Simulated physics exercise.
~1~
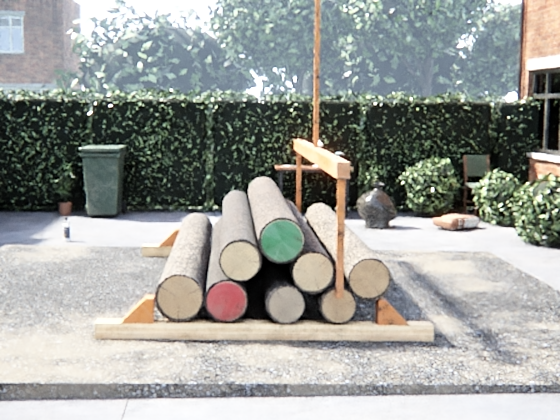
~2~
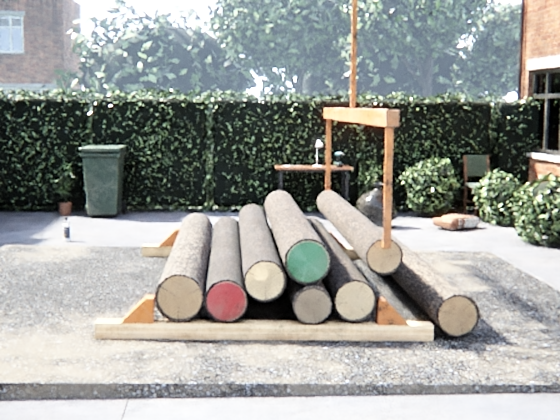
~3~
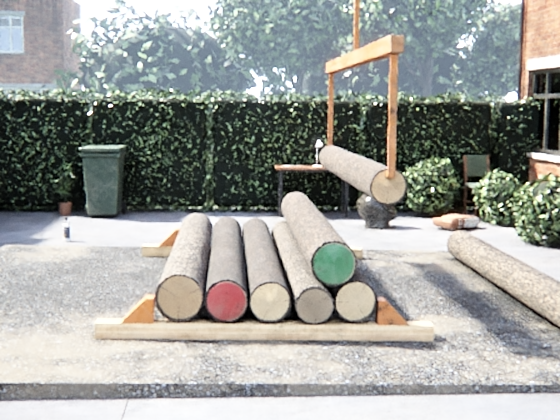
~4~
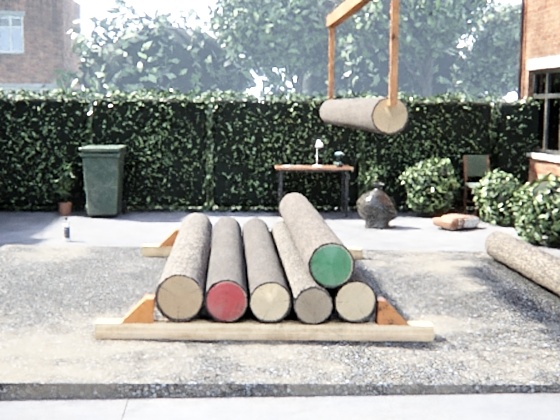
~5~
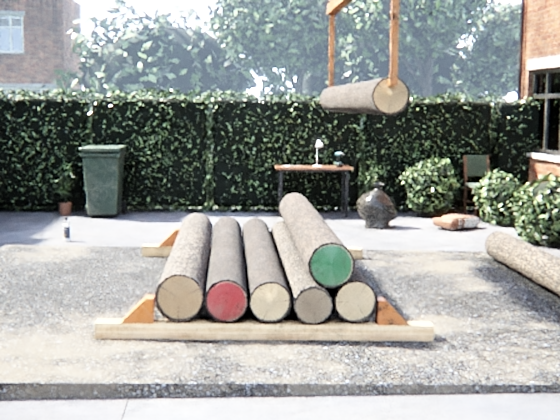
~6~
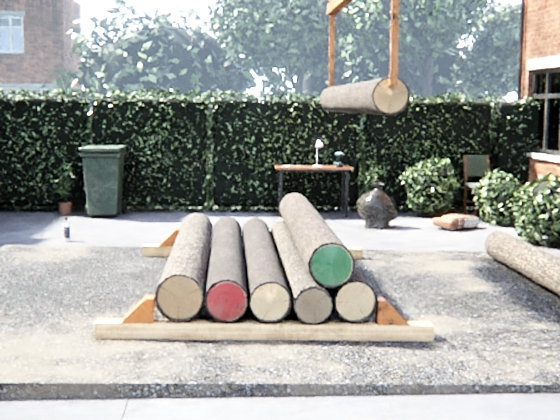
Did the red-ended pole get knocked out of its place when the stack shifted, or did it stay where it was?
The red-ended pole stayed where it was in the bottom row. The green-ended one lost its place and came to rest lower and further right.
An orange lifting beam pulled a pole up out of the right side of the stack, and another rolled away to the right while the green-ended pole slipped down rightward. The red-ended pole stayed put, and the lifted one ended up hanging high.
